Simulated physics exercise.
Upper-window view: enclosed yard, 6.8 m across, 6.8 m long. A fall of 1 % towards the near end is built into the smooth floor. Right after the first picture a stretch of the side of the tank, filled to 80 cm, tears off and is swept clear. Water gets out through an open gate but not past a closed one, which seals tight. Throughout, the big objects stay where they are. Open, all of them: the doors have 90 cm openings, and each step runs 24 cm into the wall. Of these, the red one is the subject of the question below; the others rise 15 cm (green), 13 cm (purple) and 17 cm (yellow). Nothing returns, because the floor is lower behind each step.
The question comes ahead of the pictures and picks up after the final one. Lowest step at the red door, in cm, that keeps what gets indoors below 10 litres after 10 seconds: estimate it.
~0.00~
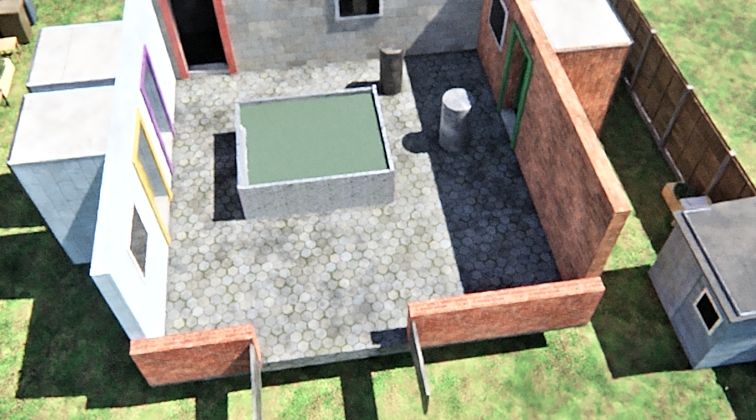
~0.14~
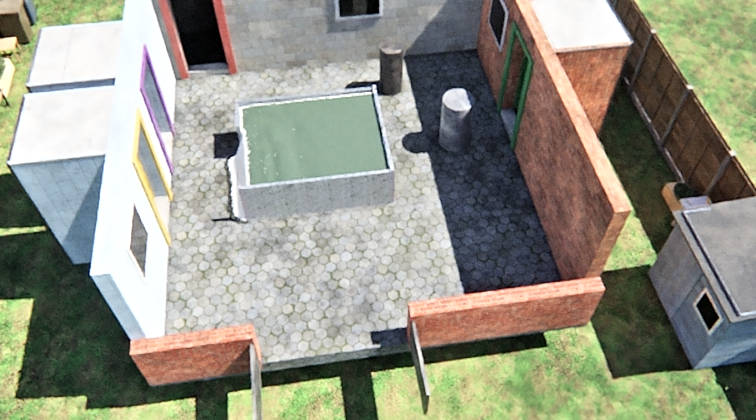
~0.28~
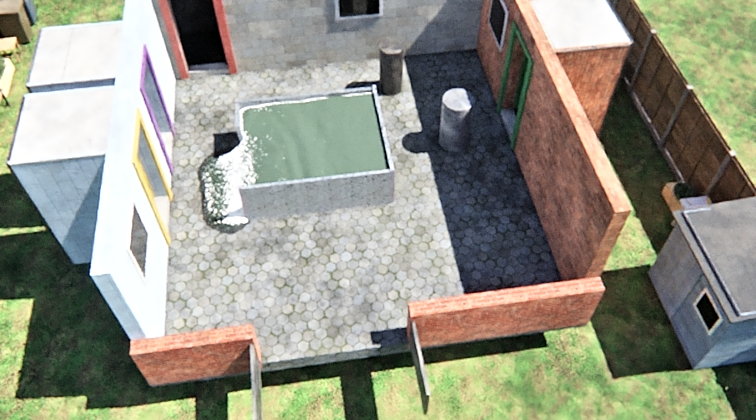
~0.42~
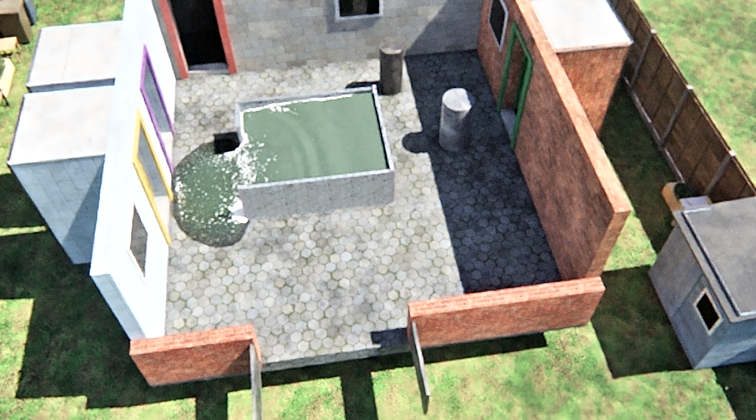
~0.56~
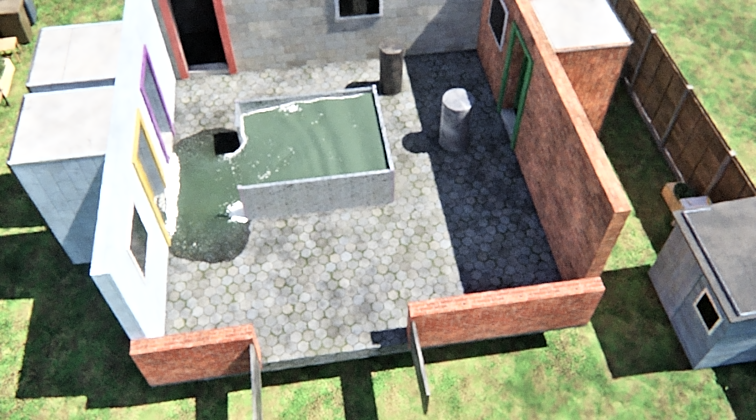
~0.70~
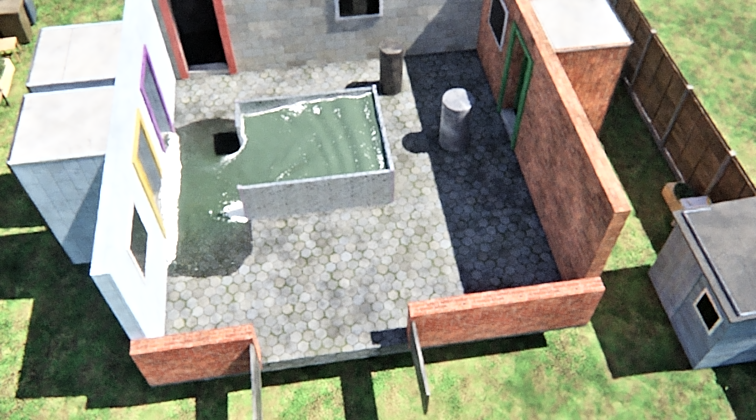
My estimate is 23 cm.
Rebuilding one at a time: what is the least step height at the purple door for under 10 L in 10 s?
Door purple, min height approx. 35 cm.
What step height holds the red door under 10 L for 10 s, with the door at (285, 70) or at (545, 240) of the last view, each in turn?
About 6.0 and 8.5 cm.
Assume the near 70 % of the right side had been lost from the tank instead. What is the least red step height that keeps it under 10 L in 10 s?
Then the minimum is about 11.0 cm.
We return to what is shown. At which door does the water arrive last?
Answer: Green.
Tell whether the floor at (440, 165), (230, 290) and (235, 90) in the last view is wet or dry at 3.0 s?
So the three spots come out spared, swamped, swamped, in that order.
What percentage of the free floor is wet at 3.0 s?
I'd say near 40 percent.
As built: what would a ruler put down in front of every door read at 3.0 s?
In cm: Green 0, red 25, purple 23, yellow 37.
After 1.4 s water covers 15 % of the floor, deepest (55 cm) near (181, 189); it has not reached the red door.
After 3.0 s water covers 40 % of the floor, deepest (43 cm) near (164, 352); 25 cm at the red door, 52 litres in over its 13 cm step.
After 10.0 s water covers 95 % of the floor, deepest (12 cm) near (164, 363); 7 cm at the red door, 126 litres in over its 13 cm step.
At the red door as built, the water arrived by 1.7 s and peaked near 25 cm at 2.8 s.
Run again over the same 10 s with other heights there, 29 litres in over 20 cm, 1 litre over 27 cm. The limit of 10 litres is kept from about 23 cm up.
